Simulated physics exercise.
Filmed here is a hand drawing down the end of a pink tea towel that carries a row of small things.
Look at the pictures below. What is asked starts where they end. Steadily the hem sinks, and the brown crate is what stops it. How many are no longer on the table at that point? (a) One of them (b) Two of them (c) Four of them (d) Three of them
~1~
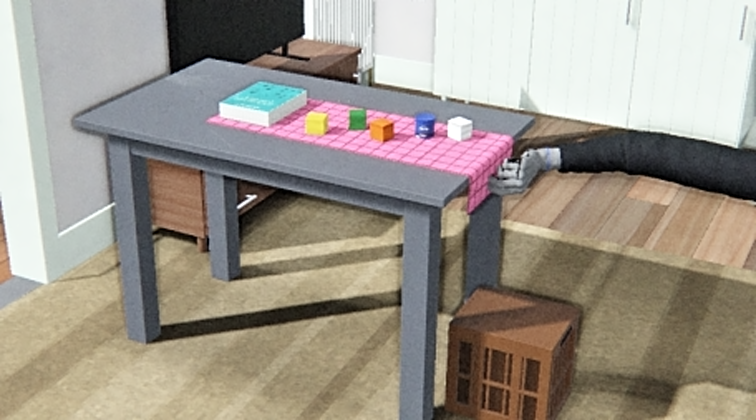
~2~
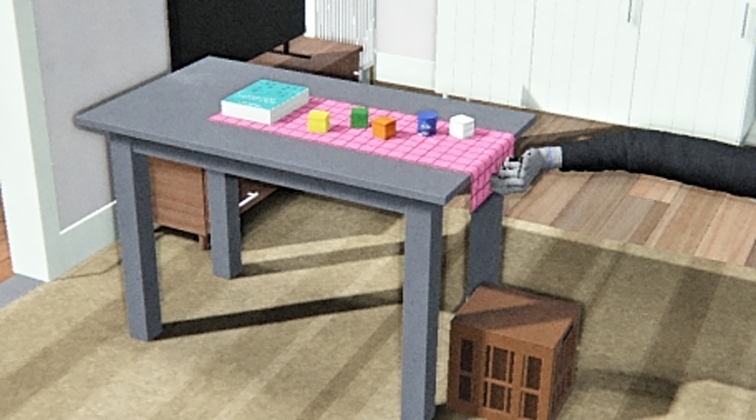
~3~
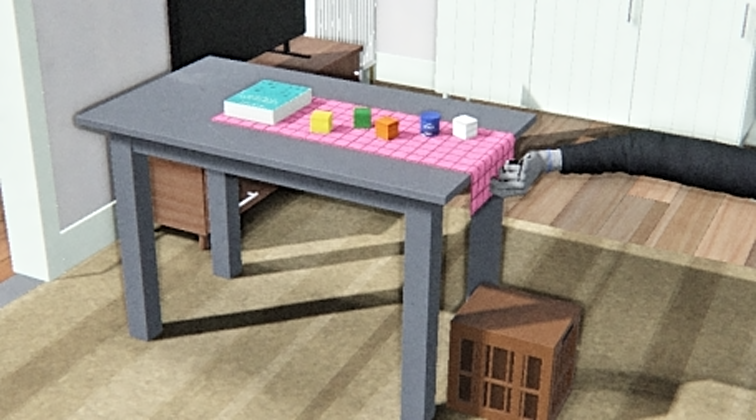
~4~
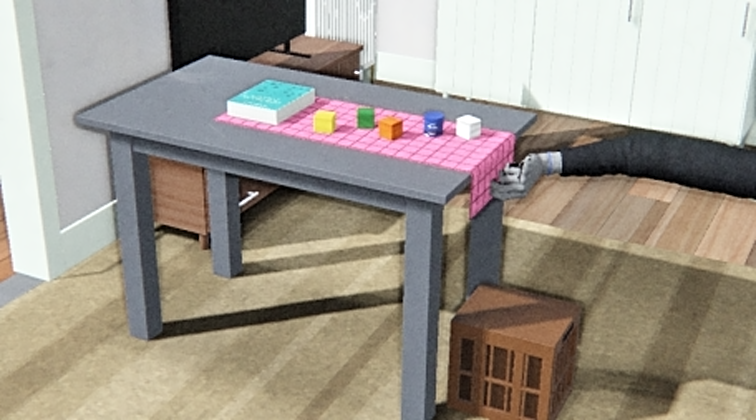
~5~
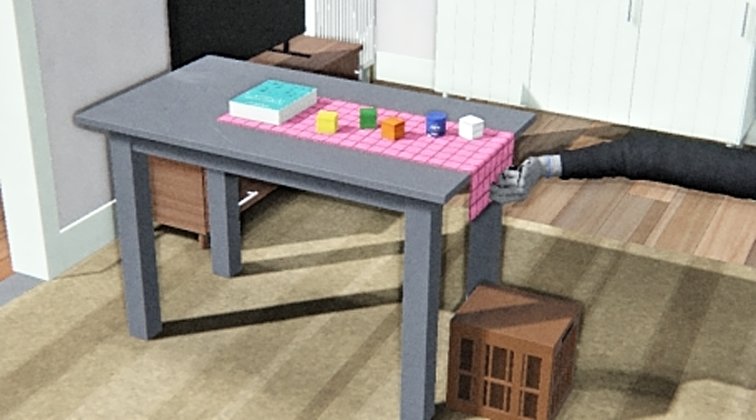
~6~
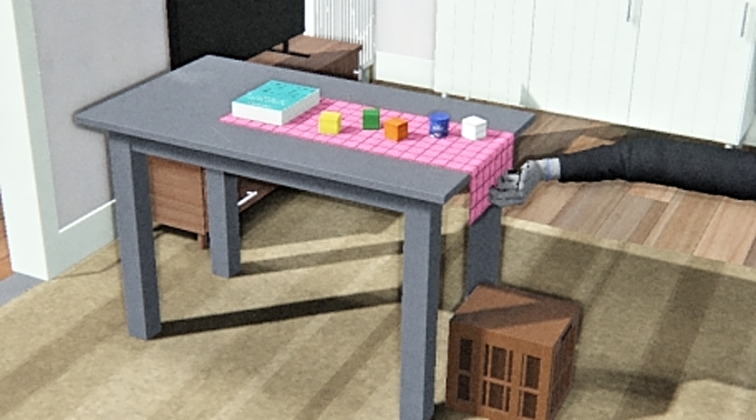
Option d: Three of them.
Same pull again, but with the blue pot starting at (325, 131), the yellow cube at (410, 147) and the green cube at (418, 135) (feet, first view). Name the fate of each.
Blue pot: Stays. Yellow cube: Goes. Green cube: Goes.
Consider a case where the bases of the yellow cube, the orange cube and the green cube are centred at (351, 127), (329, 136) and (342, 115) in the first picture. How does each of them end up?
Result - the yellow cube stays put, the orange cube stays put, and the green cube stays put.
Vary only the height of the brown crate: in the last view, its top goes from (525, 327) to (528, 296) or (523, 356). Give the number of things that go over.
It would be 2 and 4.
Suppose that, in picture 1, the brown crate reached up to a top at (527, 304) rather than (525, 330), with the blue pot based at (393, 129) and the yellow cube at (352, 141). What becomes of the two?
So the blue pot stays there, and the yellow cube stays there.
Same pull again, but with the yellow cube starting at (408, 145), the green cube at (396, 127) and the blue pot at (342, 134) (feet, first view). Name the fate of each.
The yellow cube? It tips off. The green cube tips off, and the blue pot stays where it is.
Soon after, hem near (489, 269); white cube and blue pot gone.
Then, hem on the crate; white cube, blue pot and orange cube gone.
At rest, hem on the crate; white cube, blue pot and orange cube gone. The count of fallen things is three.
